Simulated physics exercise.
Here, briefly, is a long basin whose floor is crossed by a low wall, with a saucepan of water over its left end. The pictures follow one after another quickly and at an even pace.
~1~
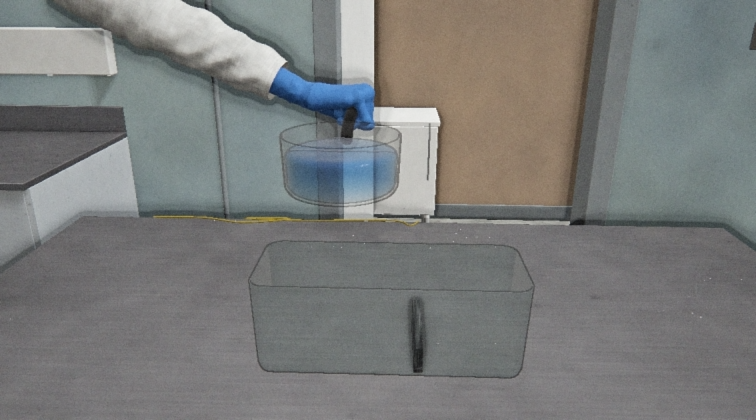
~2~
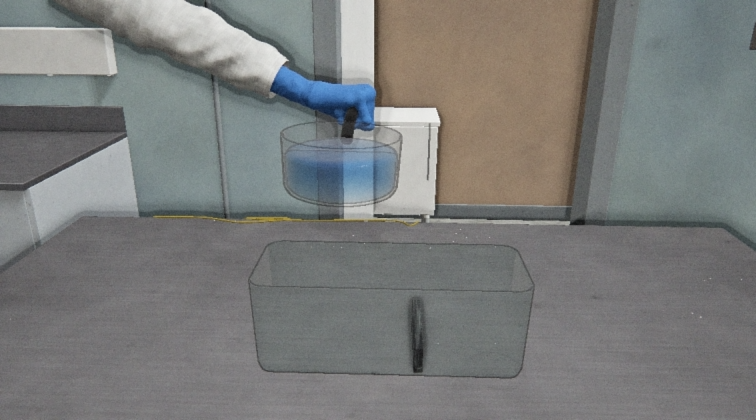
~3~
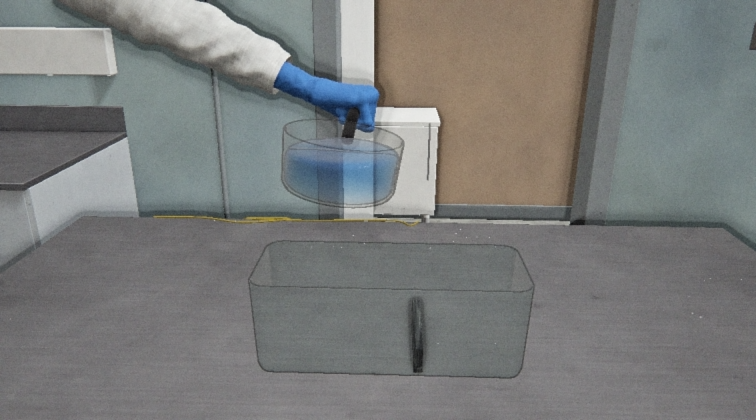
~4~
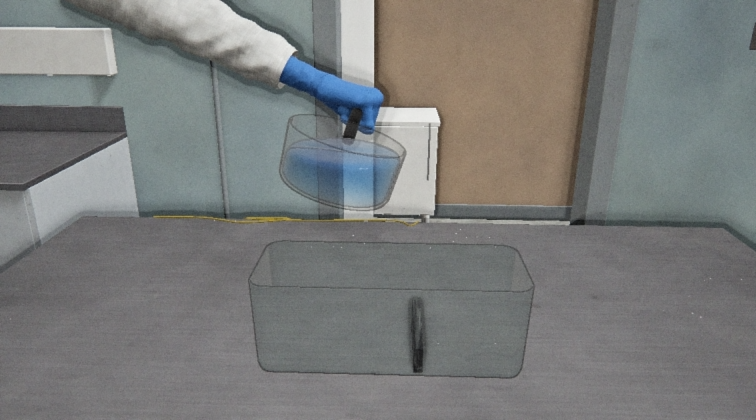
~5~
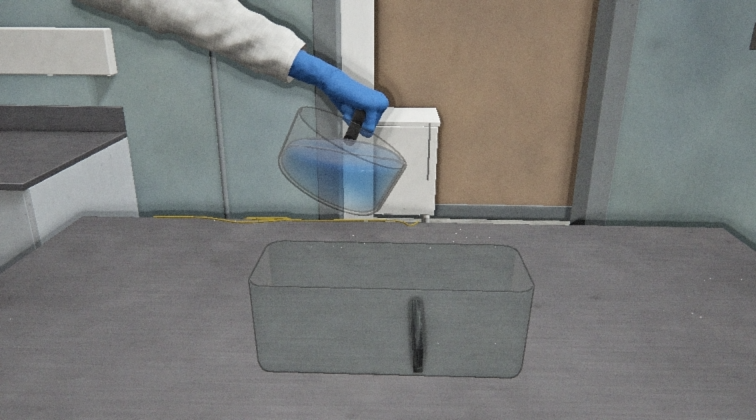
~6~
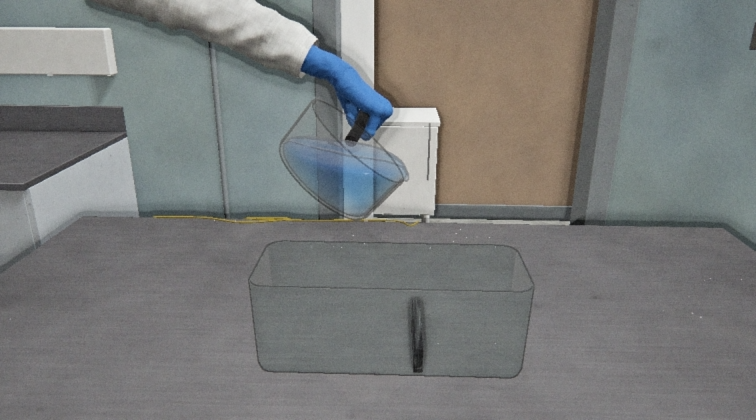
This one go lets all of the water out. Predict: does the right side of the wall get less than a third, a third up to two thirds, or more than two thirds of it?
Middle band.
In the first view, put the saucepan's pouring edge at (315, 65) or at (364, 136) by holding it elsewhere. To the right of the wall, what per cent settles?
Estimate, in order: 25 and 25 per cent.
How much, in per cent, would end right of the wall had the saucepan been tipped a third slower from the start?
Share on the right: Some 55 percent.
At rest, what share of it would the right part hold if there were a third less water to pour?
It would be somewhere near 40 %.
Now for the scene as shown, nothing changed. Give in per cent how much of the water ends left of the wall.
That works out near 50 in every hundred.
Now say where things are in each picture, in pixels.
In the first picture, it leans 0°; its right rim is at (401, 136); the water meets the walls at (285, 149) and (398, 151); the long basin's rim runs from (259, 263) to (525, 268); the wall's top is at (417, 324).
In the second picture, it leans 2°; its right rim is at (401, 138); the water meets the walls at (285, 148) and (398, 151).
In the third picture, it leans 7°; its right rim is at (403, 144); the water meets the walls at (287, 147) and (399, 153).
In the fourth picture, it leans 16°; its right rim is at (405, 153); the water meets the walls at (287, 147) and (401, 155).
In the fifth picture, it leans 27°; its right rim is at (405, 166); the water meets the walls at (286, 145) and (405, 159).
In the sixth picture, it leans 41°; its right rim is at (402, 180); the water meets the walls at (285, 140) and (394, 165); 4 per cent is over the edge.
A moment on, the saucepan is tipped right over and 12 per cent is still to pour, 10 is left of the wall and 37 right of it.
Next, the saucepan is tipped right over and 1 per cent is still to pour, 38 is left of the wall and 52 right of it.
Then the saucepan is tipped right over and 0 per cent is still to pour, 47 is left of the wall and 48 right of it.
Later the saucepan is tipped right over and 0 per cent is still to pour, 51 is left of the wall and 45 right of it.
Finally, 52 per cent lies left of the wall, 45 right of it and 3 outside.
